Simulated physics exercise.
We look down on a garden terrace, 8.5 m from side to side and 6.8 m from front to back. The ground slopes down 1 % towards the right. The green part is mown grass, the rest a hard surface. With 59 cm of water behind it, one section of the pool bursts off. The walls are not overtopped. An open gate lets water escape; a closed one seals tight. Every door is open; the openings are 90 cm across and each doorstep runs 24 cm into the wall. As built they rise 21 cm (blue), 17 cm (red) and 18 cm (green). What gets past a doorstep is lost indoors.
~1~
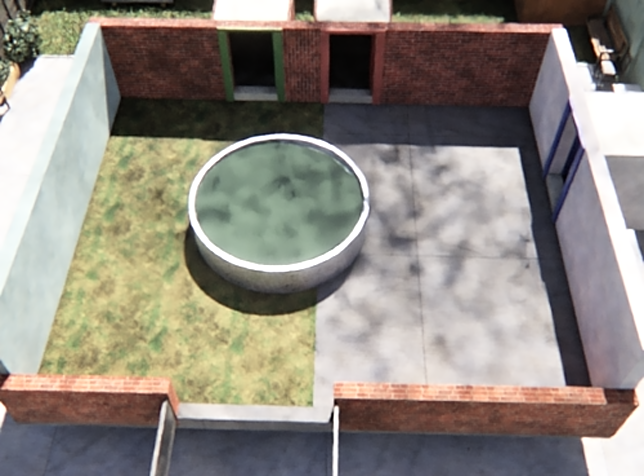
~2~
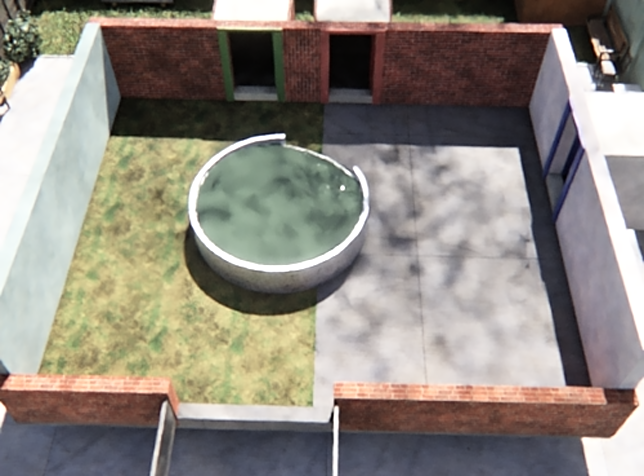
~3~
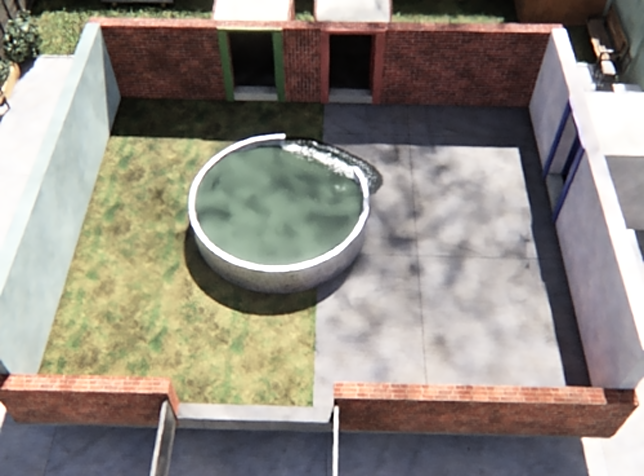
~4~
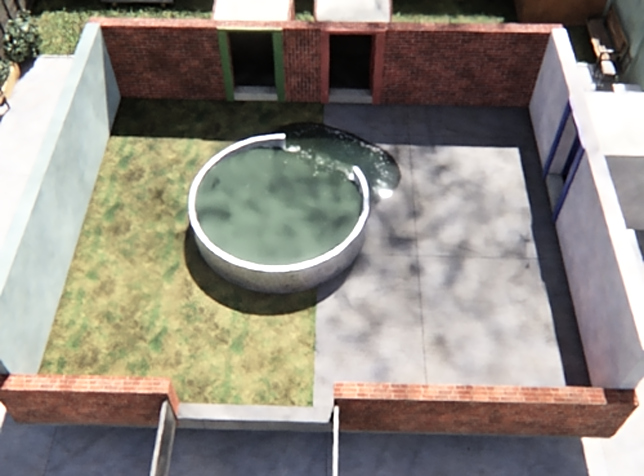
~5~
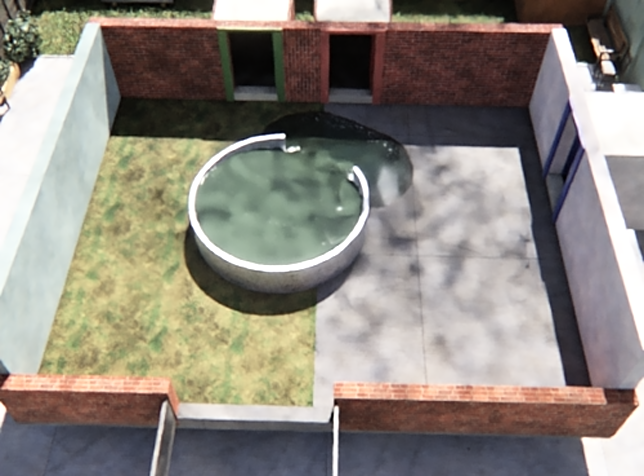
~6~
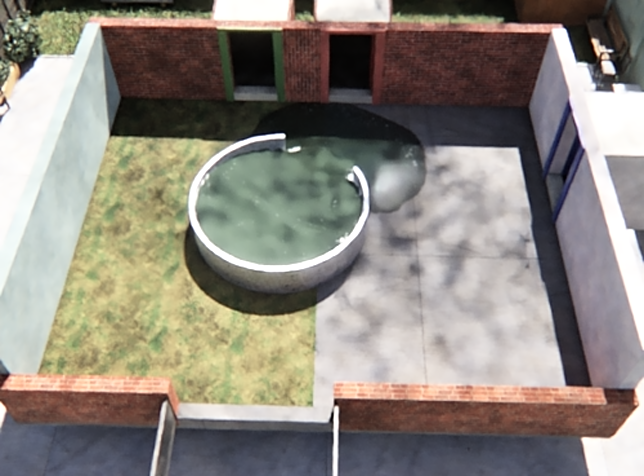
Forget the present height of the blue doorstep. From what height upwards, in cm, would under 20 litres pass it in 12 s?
Close to 11 cm is just enough.
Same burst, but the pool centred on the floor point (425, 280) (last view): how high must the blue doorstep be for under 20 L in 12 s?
About 25 cm.
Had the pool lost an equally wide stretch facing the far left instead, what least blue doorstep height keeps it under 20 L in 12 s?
About 7.0 cm.
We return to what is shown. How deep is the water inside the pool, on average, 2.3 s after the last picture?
About 30 cm.
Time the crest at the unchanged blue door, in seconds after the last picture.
At about 4.0 s.
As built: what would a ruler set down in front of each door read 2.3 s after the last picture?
In cm: Blue 10, red 29, green 10.
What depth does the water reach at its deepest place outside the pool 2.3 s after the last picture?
Roughly 42 cm.
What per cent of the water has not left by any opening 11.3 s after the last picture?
About 92 per cent.
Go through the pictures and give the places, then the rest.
Still water, 59 cm deep, in the pool at (279, 200); the blue door at (564, 161) is dry, in the first picture.
Water pours out on the far side and has run 0.3 m, to a hidden place; about 8 cm deep outside, 59 cm at the back, in the second picture.
Water pours out on the far side and has run 0.7 m, to (373, 171); about 10 cm deep outside, 59 cm at the back, in the third picture.
The gap is on the far side, the front 1.1 m out at (388, 157); the back of the pool holds 59 cm, in the fourth picture.
The gap is on the far side, the front 1.5 m out at (331, 116); the back of the pool holds 59 cm, in the fifth picture.
The front is at (399, 128), 1.9 m from the gap on the far side; 5.7 m2 of floor is wet, 59 cm left at the back; the blue door at (564, 161), 4.2 m from the gap, is still 2.4 m from the nearest water, in the sixth picture.
Then, 0.7 s after the last picture water covers 20 % of the floor, deepest (34 cm) near (380, 107); it has not reached the blue door.
Then, 2.3 s after the last picture water covers 25 % of the floor, deepest (42 cm) near (511, 111); 10 cm at the blue door, 0 litres in over its 21 cm doorstep.
Then, 11.3 s after the last picture water covers 95 % of the floor, deepest (14 cm) near (597, 414); 9 cm at the blue door, 0 litres in over its 21 cm doorstep.
At the blue door as built, the water peaked near 15 cm, 3.9 s after the last picture.
Run again over the same 12 s with other heights there, 42 litres in over 9 cm, 8 litres over 12.5 cm. The limit of 20 litres is kept from about 11 cm up.
